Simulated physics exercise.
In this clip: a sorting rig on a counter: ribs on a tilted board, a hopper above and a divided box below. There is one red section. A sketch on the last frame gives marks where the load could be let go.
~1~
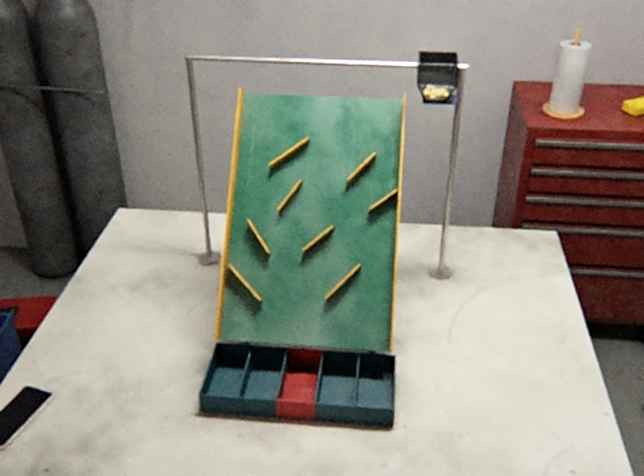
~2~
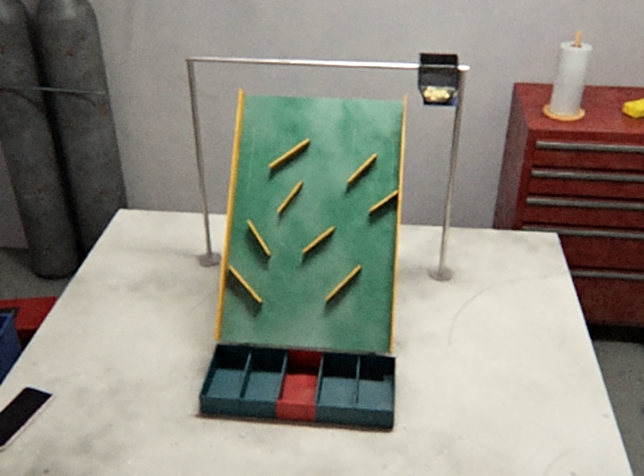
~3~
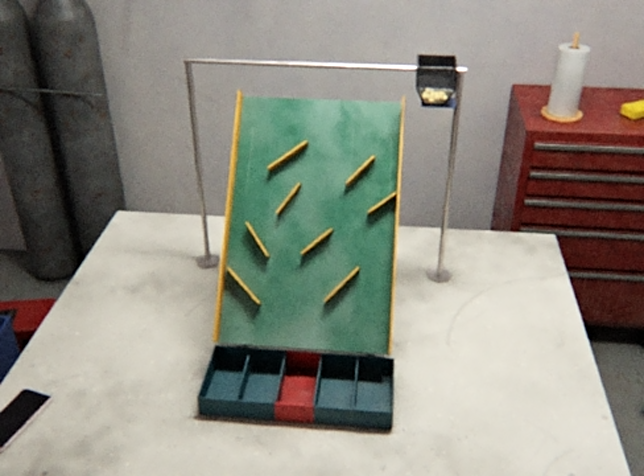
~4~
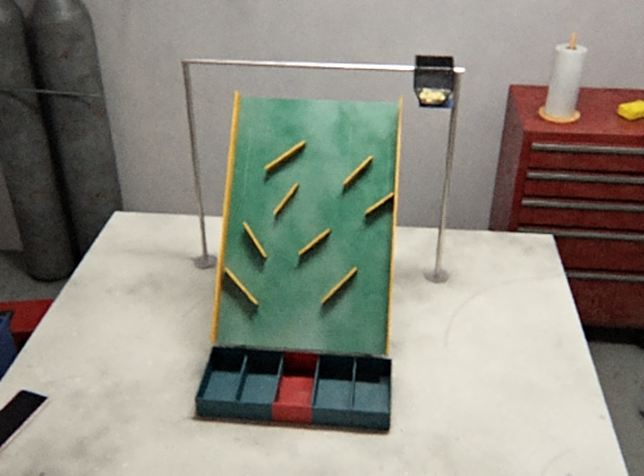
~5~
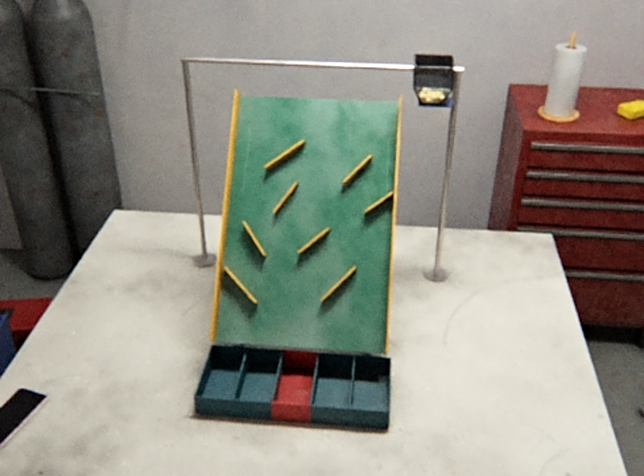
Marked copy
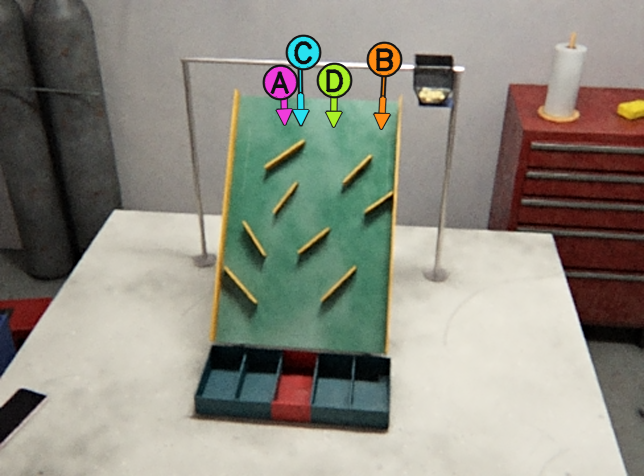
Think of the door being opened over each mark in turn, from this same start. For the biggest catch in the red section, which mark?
A beats the others.
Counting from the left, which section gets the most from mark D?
It is the second one.
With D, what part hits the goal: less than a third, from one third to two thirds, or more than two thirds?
It is less than a third.
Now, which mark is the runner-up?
That is mark C.
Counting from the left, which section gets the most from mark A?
The third from the left.
On the marked copy, mark A meets the board at (284, 119); mark B meets the board at (381, 123); mark C meets the board at (300, 119); mark D meets the board at (333, 121).
For mark A, the larger part in the red section, about a tenth in other sections, just a few held on the board.
For mark B, roughly half in the red section, roughly half in other sections.
For mark C, roughly half in the red section, roughly a third in other sections, about a tenth held on the board.
For mark D, about a tenth in the red section, the larger part in other sections.
